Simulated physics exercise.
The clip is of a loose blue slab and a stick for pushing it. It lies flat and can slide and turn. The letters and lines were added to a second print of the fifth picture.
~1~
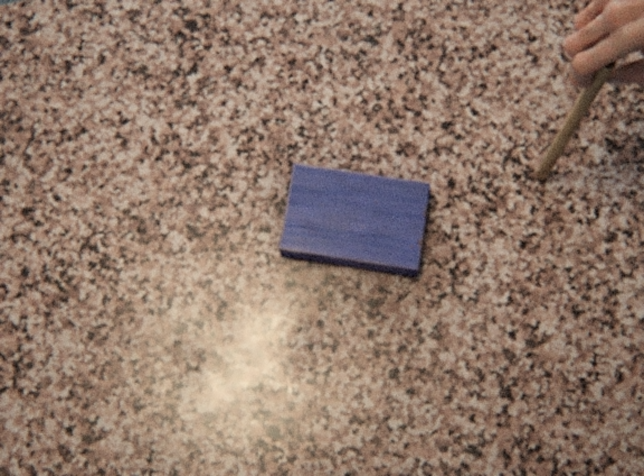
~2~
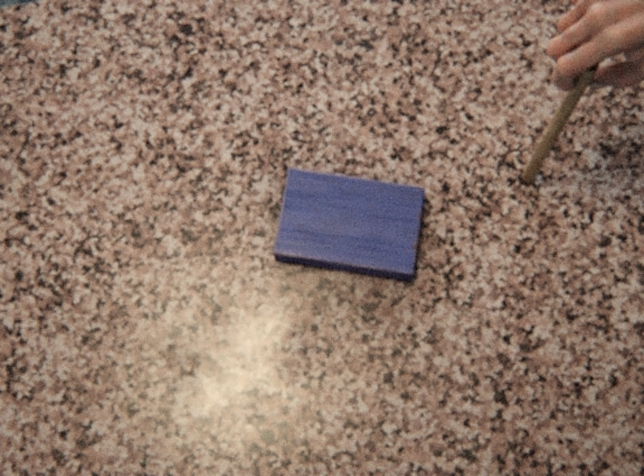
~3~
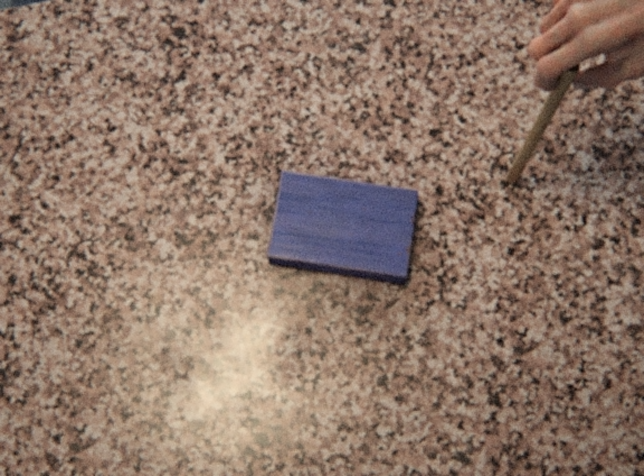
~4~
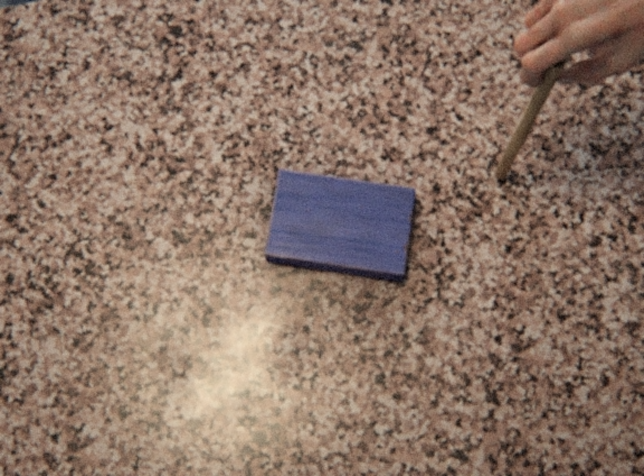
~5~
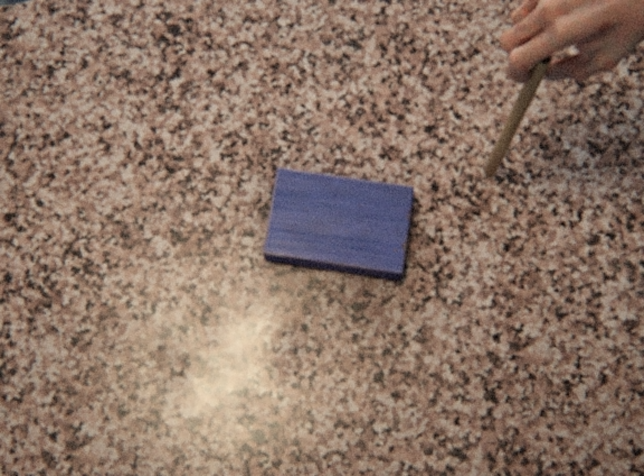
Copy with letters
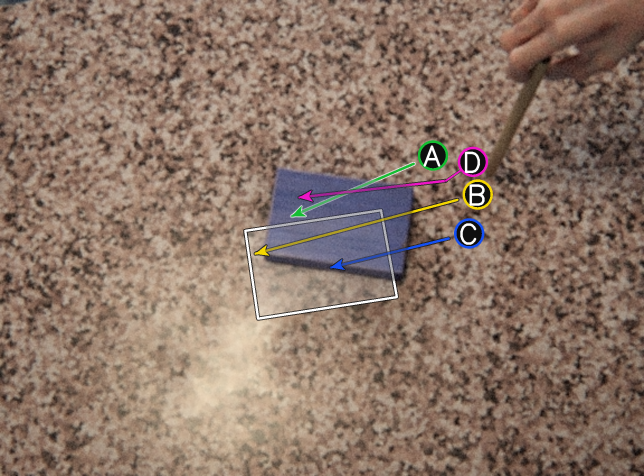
To begin with, a blue slab lies flat on a speckled stone surface while a hand at the upper right holds a thin stick. The hand moves the stick gradually leftward, nearer the slab but without touching it, while the slab shifts only very slightly left in view.
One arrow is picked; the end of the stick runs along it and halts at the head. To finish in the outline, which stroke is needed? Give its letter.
The stick should follow A.
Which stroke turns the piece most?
That is C.
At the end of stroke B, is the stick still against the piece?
Yes.
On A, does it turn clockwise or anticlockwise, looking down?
It turns anticlockwise.
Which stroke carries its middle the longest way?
Stroke B.
On the copy, A from (414, 164) to (292, 216); B from (457, 200) to (255, 254); C from (449, 238) to (331, 268); D from (446, 181) to (299, 197).
On A. First, foot of the stick (369, 183), piece (338, 220).
Then, foot of the stick (325, 203), piece (325, 245).
Finally, foot of the stick (292, 217), piece (321, 256); it fills the outline.
By contrast, B leaves the piece out of the outline, at (173, 251); C leaves the piece out of the outline, at (277, 208); D leaves the piece out of the outline, at (326, 242).
